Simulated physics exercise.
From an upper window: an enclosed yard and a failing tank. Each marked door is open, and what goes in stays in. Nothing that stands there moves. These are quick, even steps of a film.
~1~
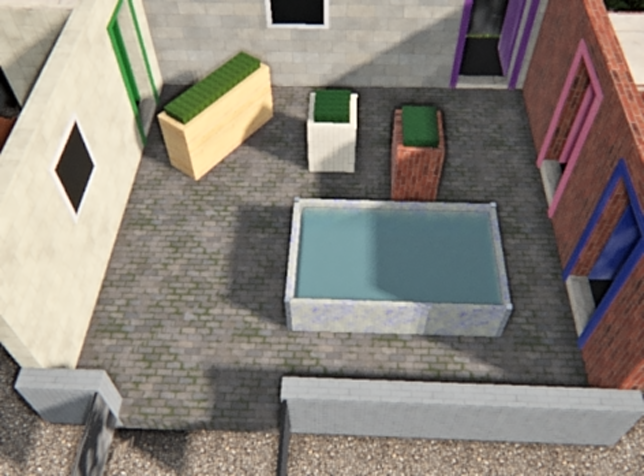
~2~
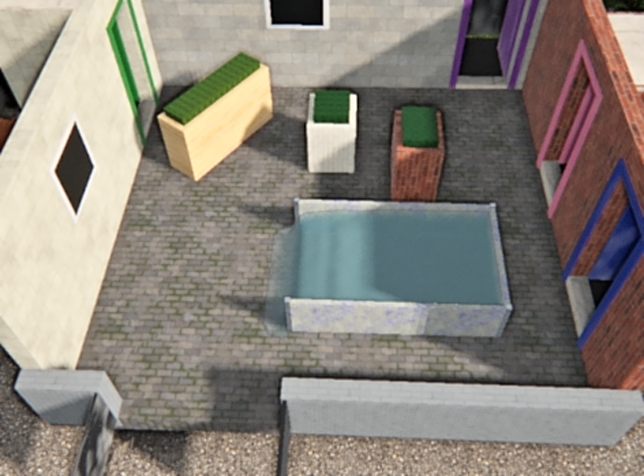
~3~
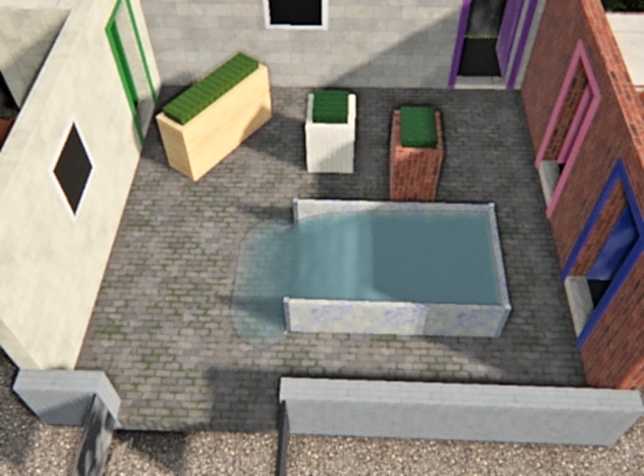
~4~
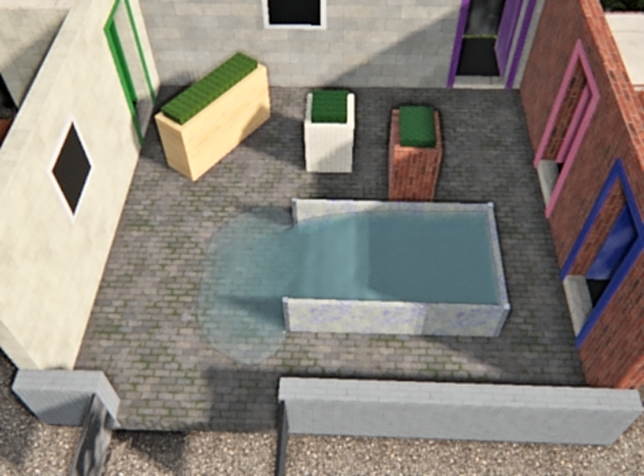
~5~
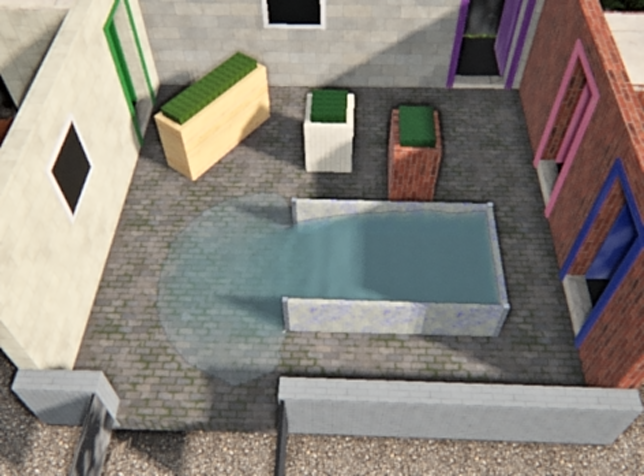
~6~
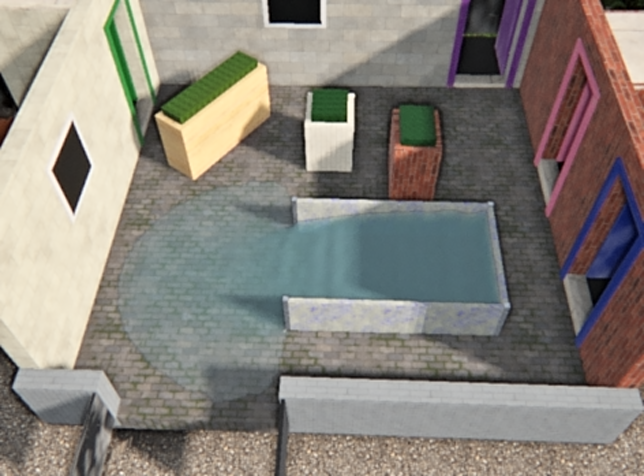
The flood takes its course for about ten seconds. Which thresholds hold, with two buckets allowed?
In the end: The purple door stays under that; the blue door stays under that; the green door stays under that; the pink door stays under that.
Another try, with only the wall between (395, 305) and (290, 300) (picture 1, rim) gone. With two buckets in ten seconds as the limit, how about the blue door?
One by one: Blue door is under.
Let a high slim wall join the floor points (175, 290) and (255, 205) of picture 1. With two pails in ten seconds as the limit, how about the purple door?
Then: The purple door stays under.
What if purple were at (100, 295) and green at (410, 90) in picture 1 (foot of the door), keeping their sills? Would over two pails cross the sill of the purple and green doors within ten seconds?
Purple is over; green takes less.
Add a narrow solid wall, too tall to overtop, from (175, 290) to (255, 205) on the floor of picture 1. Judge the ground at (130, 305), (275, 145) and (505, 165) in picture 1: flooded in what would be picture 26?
In that order: Awash, flooded, no water.
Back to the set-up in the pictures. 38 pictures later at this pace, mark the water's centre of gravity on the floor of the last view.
Roughly at (243, 215).
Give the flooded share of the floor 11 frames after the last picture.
Roughly 35 per cent.
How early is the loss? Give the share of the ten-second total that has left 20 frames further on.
I make it 25 per cent.
A moment on, water covers 30 % of the floor; the purple door not reached, the blue door not reached, the green door not reached, the pink door not reached.
Next, water covers 35 % of the floor; the purple door not reached, the blue door not reached, the green door wet at the sill, nothing in, the pink door not reached.
Then, water covers 45 % of the floor; the purple door not reached, the blue door not reached, the green door wet at the sill, nothing in, the pink door not reached.
Later, water covers 70 % of the floor; the purple door wet at the sill, nothing in, the blue door not reached, the green door wet at the sill, nothing in, the pink door not reached.
In the end, water covers 95 % of the floor; the purple door under two buckets in, the blue door not reached, the green door under two buckets in, the pink door wet at the sill, nothing in.
